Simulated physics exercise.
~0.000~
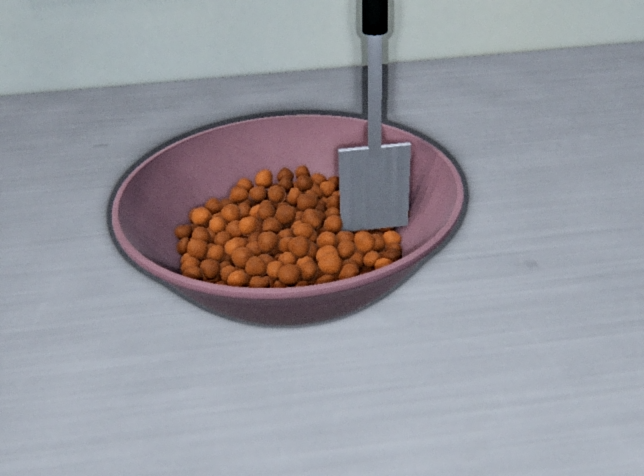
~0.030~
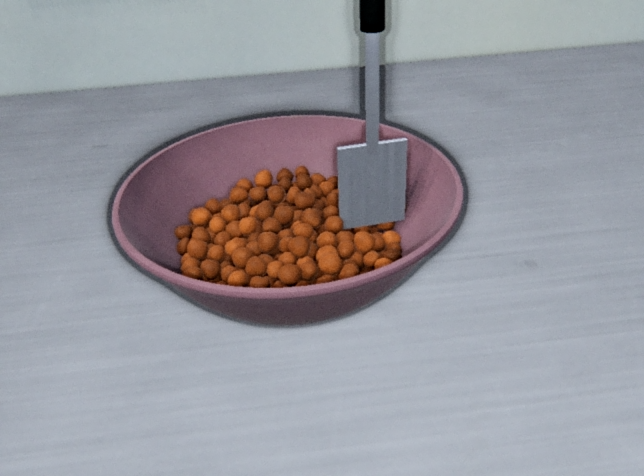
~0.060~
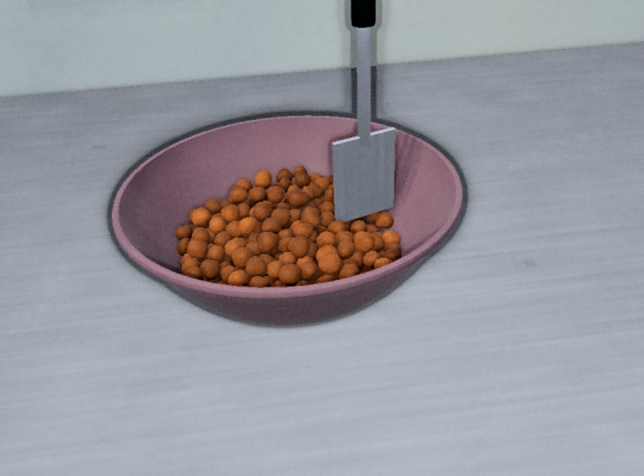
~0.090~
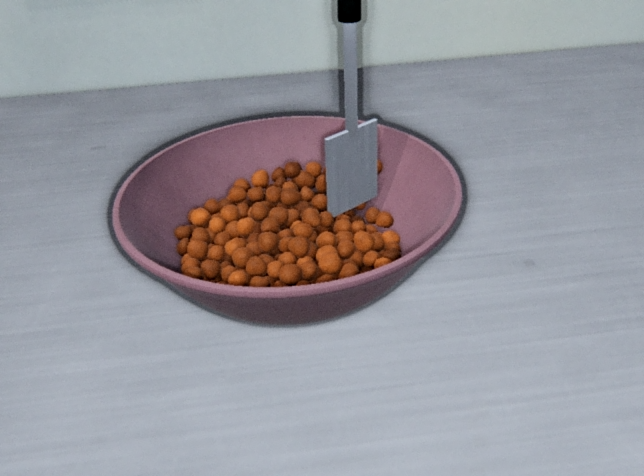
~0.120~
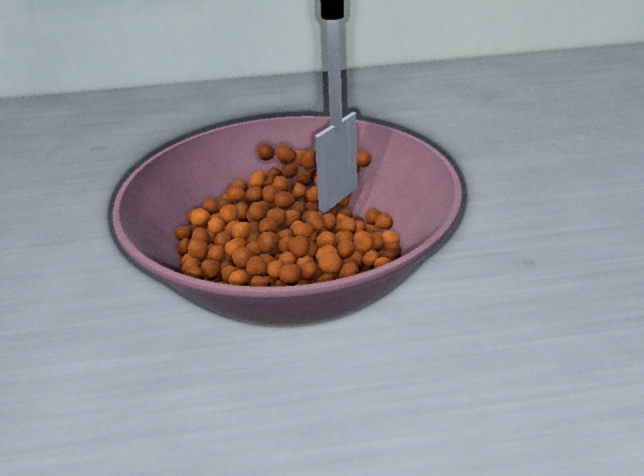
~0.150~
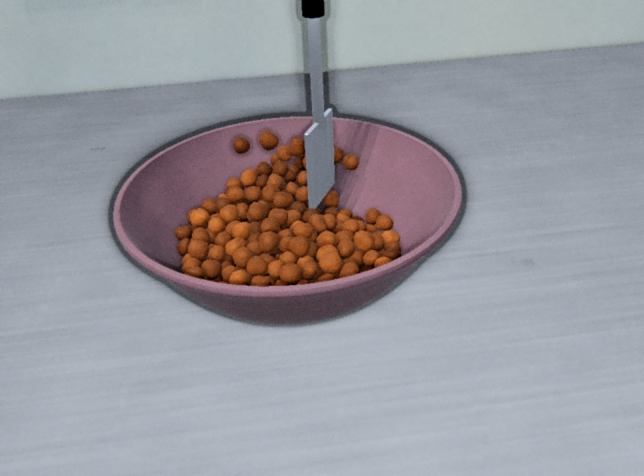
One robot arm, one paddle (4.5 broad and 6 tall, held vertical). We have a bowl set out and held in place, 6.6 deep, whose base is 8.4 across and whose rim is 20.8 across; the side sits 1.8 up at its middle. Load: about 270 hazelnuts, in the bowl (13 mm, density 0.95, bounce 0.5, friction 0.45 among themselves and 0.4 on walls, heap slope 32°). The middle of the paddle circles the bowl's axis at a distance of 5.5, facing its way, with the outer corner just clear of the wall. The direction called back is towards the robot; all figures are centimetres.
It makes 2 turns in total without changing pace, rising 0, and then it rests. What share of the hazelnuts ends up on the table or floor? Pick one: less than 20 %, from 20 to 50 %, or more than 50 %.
Less than 20 %.
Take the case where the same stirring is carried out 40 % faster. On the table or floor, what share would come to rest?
Then roughly 25 %.
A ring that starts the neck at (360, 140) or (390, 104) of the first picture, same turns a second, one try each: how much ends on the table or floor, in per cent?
Roughly 10 and 5 per cent.
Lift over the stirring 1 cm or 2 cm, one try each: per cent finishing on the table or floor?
Near 10 in a hundred, then near 5 in a hundred.
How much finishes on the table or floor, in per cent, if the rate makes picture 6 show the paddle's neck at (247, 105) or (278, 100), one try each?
Close to 40 and 30 in a hundred.
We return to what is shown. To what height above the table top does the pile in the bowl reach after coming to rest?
Height: Roughly 6.5 cm.
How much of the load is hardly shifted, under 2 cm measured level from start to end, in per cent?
Roughly 10 percent of the load.
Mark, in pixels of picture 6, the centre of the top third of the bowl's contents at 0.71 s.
At about (383, 222).
By 0.71 s, 321° round, highest piece 8 above the table; 265 in the bowl, 8 on the table or floor.
By 1.26 s, 221° round, highest piece 9 above the table; 248 in the bowl, 23 on the table or floor, 2 in flight or on the tool.
By 1.74 s, 0° round, highest piece 7 above the table; 236 in the bowl, 37 on the table or floor.
By 2.44 s, 0° round, highest piece 6 above the table; 236 in the bowl, 37 on the table or floor.
Final count, 236 in the bowl, 37 on the table or floor. That is 14 % on the table or floor.
